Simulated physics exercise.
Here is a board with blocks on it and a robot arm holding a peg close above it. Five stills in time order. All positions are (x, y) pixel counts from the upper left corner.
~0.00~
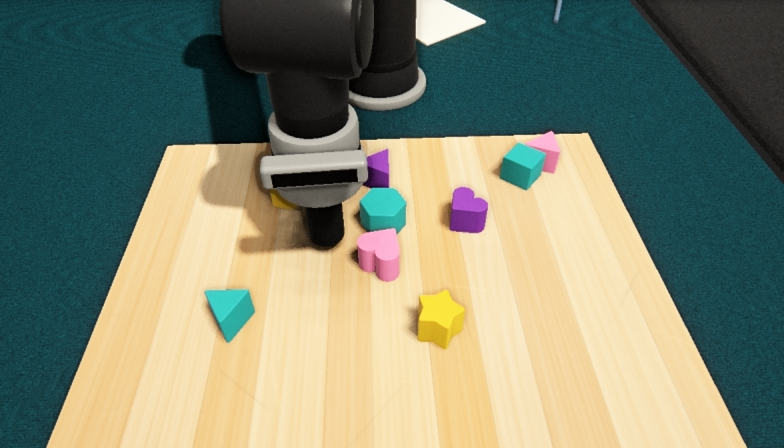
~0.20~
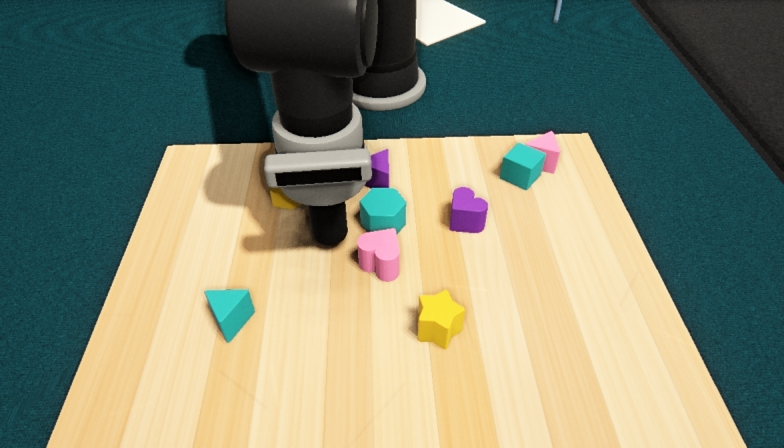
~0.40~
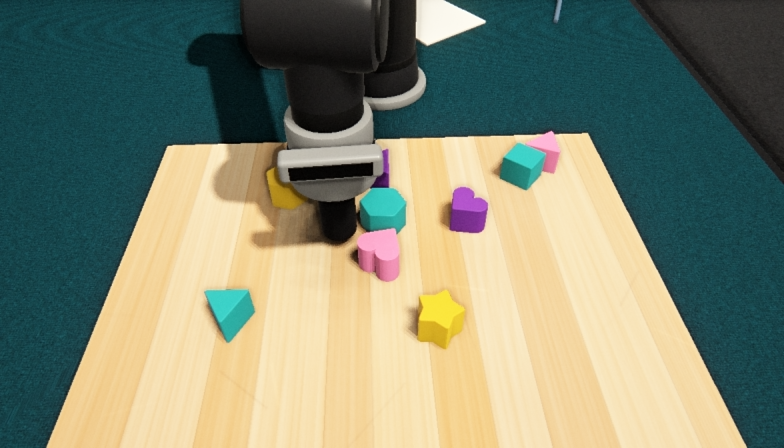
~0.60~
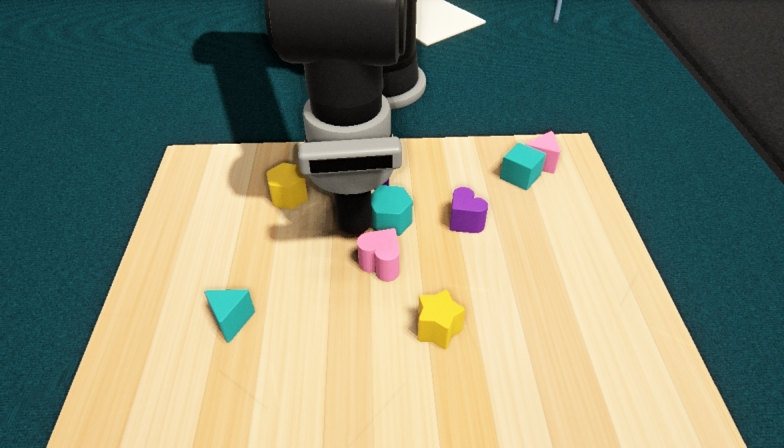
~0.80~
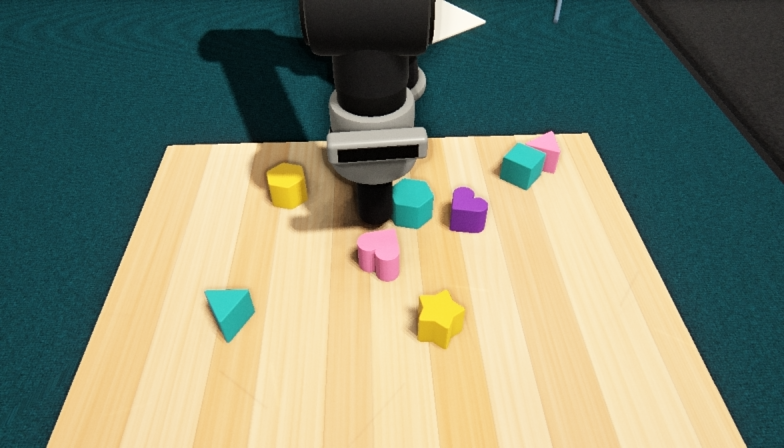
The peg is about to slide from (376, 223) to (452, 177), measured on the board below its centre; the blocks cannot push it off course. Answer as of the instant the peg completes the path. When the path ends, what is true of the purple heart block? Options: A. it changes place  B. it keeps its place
Answer: A.
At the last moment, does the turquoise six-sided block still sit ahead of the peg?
I believe not.
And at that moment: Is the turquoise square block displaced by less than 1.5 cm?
It seems so.
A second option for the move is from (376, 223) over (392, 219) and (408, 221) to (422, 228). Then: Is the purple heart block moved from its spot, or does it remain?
It shifts position.
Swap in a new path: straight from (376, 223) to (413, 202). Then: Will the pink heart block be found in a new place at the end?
I expect not.
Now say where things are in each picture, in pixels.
The first frame shows lower end of the peg (327, 235), tops of blocks, purple triangular block (378, 160), turquoise six-sided block (383, 201), purple heart block (468, 200), turquoise square block (525, 155).
The second frame shows peg (330, 234), blocks as before.
The third frame shows peg (340, 230), blocks as before.
The fourth frame shows peg (355, 223), turquoise six-sided block (390, 199).
The fifth frame shows peg (376, 214), purple triangular block hidden, turquoise six-sided block (411, 192), purple heart block (468, 200), turquoise square block (525, 155).
What follows on the original path. One third of the way, peg (404, 198); turquoise six-sided block (441, 181), turned 20° clockwise; purple heart block (472, 200), turned 15° clockwise.
Two thirds of the way, peg (430, 183); turquoise six-sided block (469, 173), turned 50° clockwise; purple heart block (479, 199), turned 50° clockwise.
At the end, peg (453, 169); purple triangular block not moved; turquoise six-sided block (486, 170), turned 100° clockwise; purple heart block (479, 199), turned 50° clockwise; turquoise square block not moved.
